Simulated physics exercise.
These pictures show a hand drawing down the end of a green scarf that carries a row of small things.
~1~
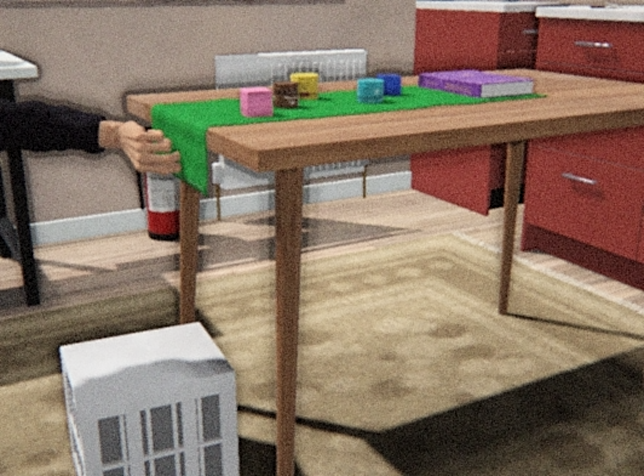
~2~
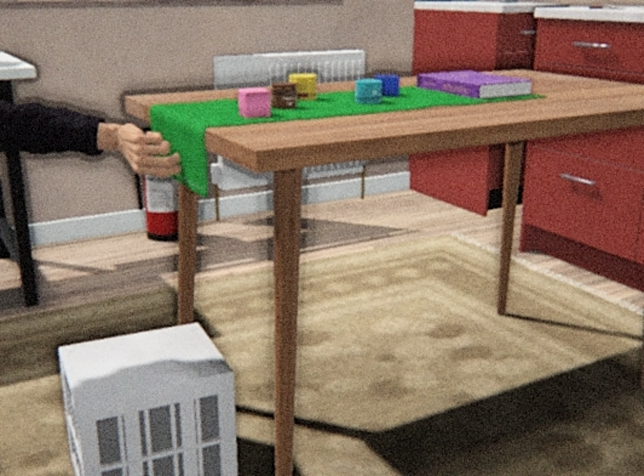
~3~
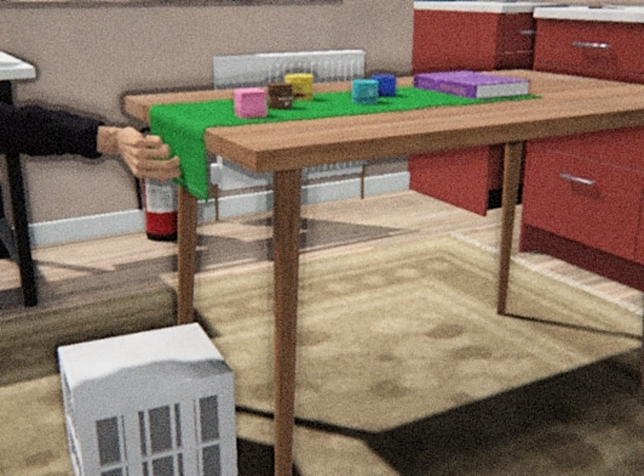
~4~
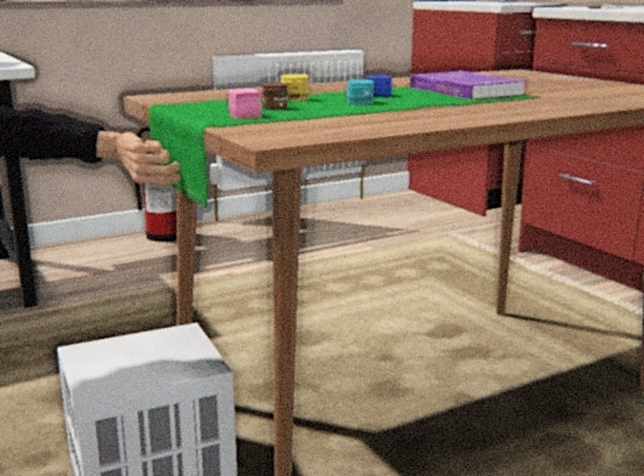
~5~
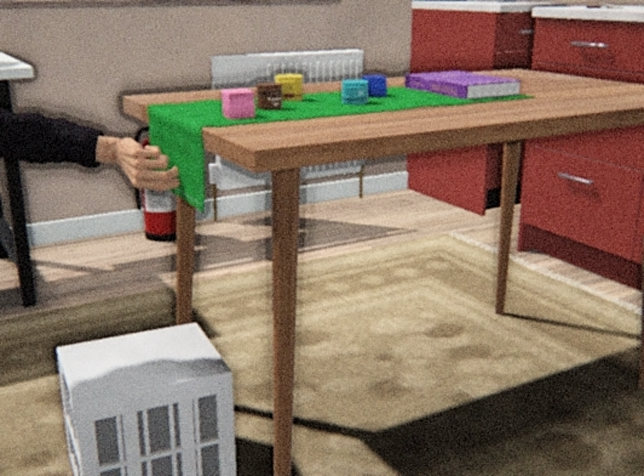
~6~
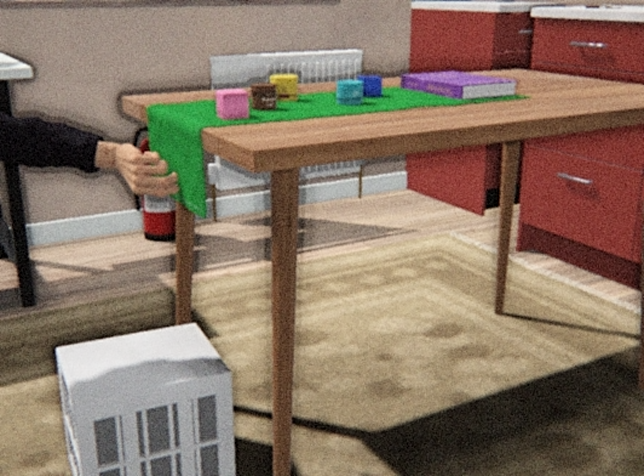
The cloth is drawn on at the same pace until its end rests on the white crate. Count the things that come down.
The count of fallen things is three.
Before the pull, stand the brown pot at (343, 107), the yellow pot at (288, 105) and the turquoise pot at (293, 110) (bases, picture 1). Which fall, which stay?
The brown pot tumbles off; the yellow pot is carried off; the turquoise pot falls.
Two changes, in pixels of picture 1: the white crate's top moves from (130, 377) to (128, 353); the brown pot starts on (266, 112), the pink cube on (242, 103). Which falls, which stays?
The brown pot drops off, the pink cube goes over.
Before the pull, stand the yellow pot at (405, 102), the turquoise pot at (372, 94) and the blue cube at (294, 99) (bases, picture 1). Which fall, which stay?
The yellow pot remains up; the turquoise pot survives; the blue cube falls.
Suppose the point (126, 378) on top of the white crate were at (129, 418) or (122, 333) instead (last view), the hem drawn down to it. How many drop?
In that case 4 and 2.
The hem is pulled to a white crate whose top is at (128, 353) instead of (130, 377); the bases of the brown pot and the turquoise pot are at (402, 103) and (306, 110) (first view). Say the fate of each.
The brown pot keeps its place on top, the turquoise pot falls.
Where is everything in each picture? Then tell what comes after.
In the first frame, hem (208, 196); pink cube (256, 90); brown pot (286, 83); yellow pot (305, 75); turquoise pot (371, 80); blue cube (389, 76); top of the crate (130, 377).
In the second frame, hem (207, 198); pink cube (254, 90).
In the third frame, hem (208, 201); brown pot (280, 83).
In the fourth frame, hem (207, 206); yellow pot (295, 76); top of the crate (127, 378).
In the fifth frame, hem (204, 213); turquoise pot (355, 81).
In the sixth frame, hem (206, 218); pink cube (232, 91); brown pot (263, 84); yellow pot (284, 76); turquoise pot (350, 82); blue cube (370, 77).
A little later, hem near (179, 301); pink cube and brown pot gone.
Next, hem on the crate; pink cube, brown pot and yellow pot gone.
When it is over, hem on the crate; pink cube, brown pot and yellow pot gone. It carries off three.
